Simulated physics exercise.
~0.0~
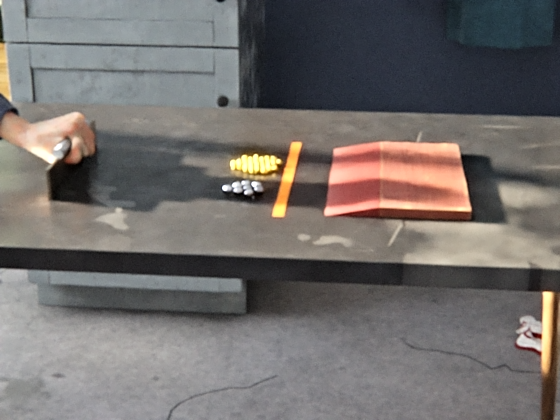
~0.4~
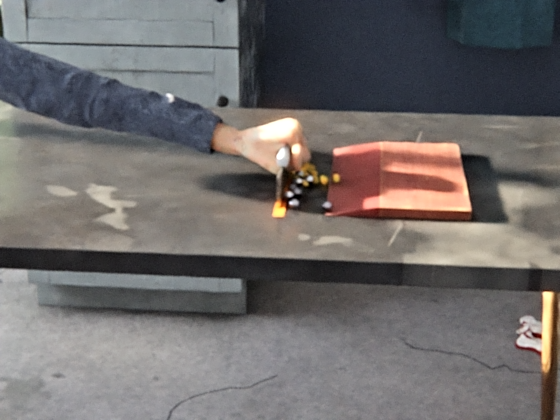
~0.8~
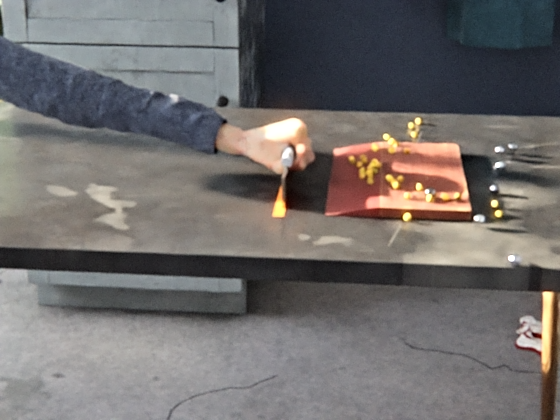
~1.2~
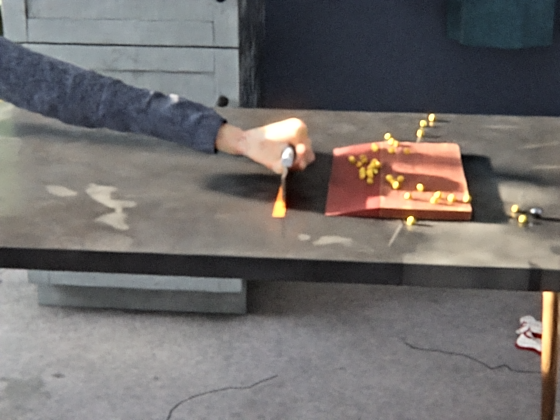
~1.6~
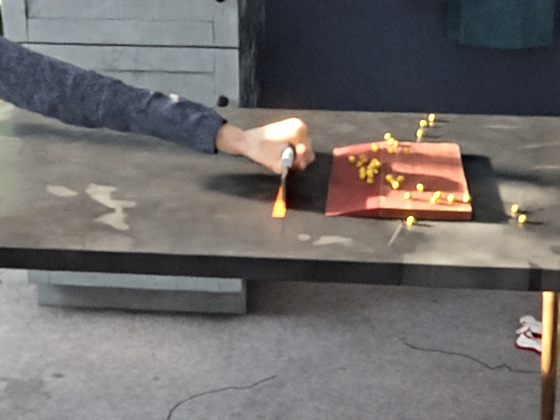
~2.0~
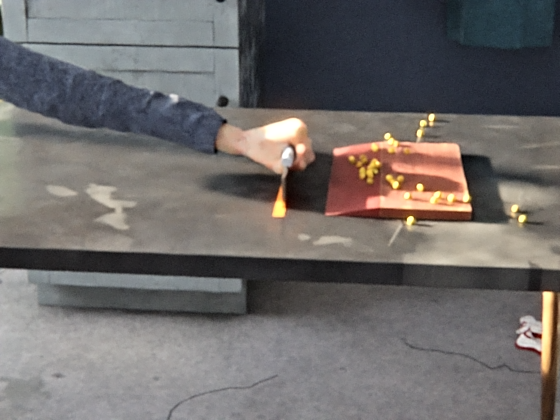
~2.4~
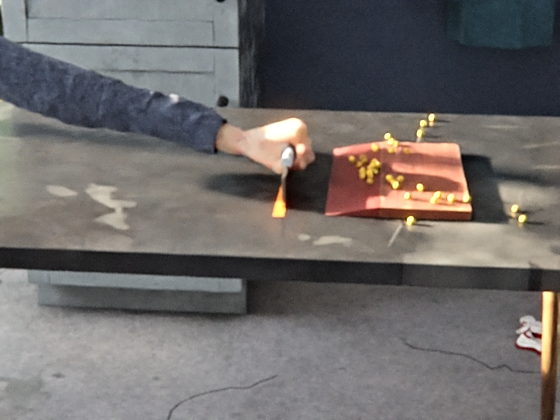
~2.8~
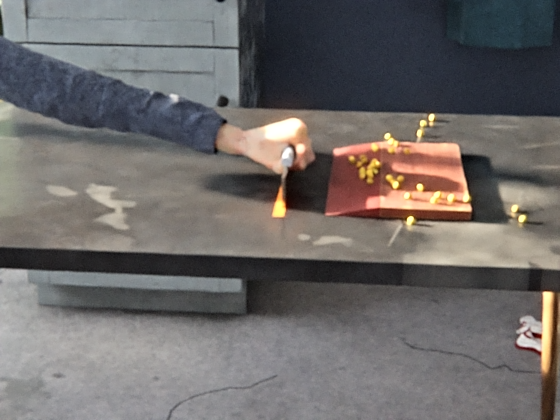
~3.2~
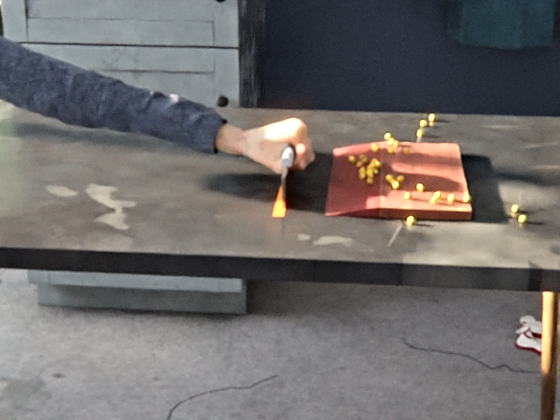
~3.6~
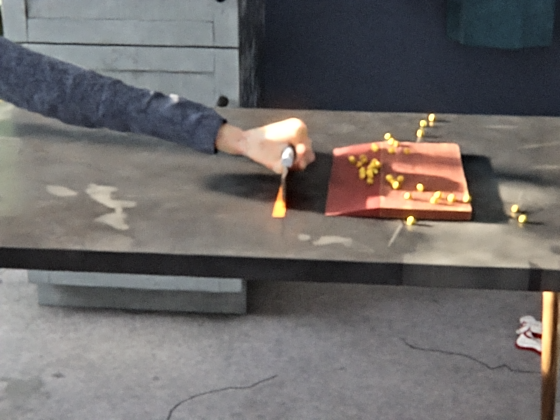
A hand gripping a scraper rests at the left of a dark tabletop, seen from the front and slightly above, with grey drawers behind. Near the middle, a yellow batch of small pieces sits behind a black and silvery one, just before an orange tape line and a low red ramp. The hand quickly shoves both batches rightward and stops at the tape. The pieces scatter onto the ramp, and the dark ones roll over it and away out of view on the right. The yellow ones settle, some still on the ramp and others beyond its top or around it, while the hand stays still.
